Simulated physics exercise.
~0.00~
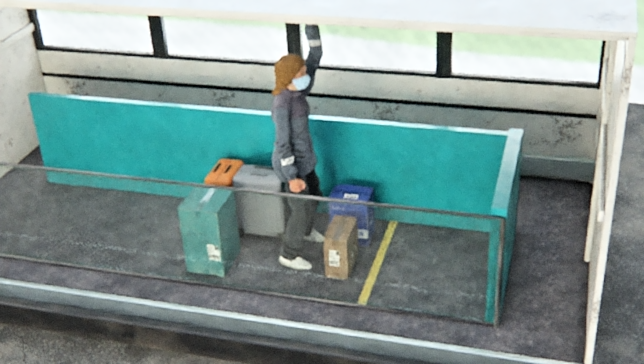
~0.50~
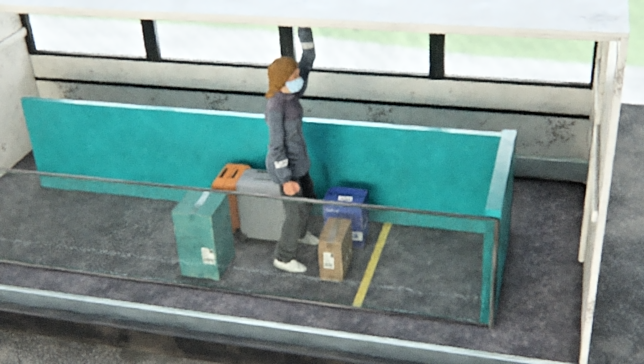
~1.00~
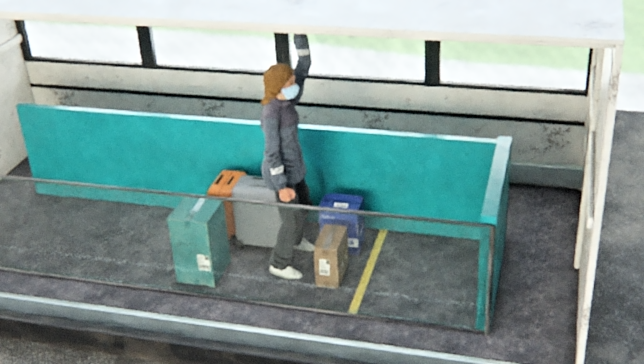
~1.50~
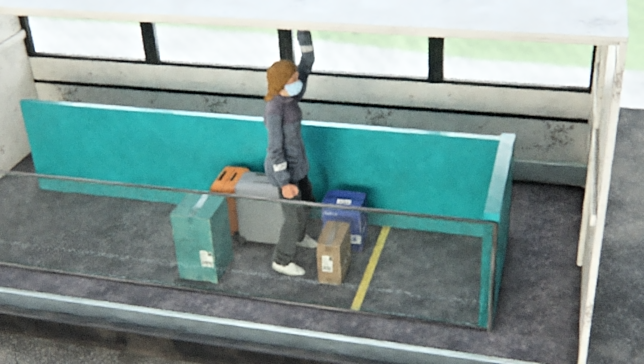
The clip opens on a shuttle bay with teal walls, where a masked passenger in dark clothes stands with one arm raised overhead and the other lowered. Around the passenger are a teal bag, an orange case, a larger grey case, a brown carton and a blue pack, all left of a yellow floor line. First, the orange and grey cases shift slightly right, staying upright, while the other items keep their places. Then both cases stay put as the view sways a little and the passenger keeps the same pose. By the end, everything rests upright, short of the line.
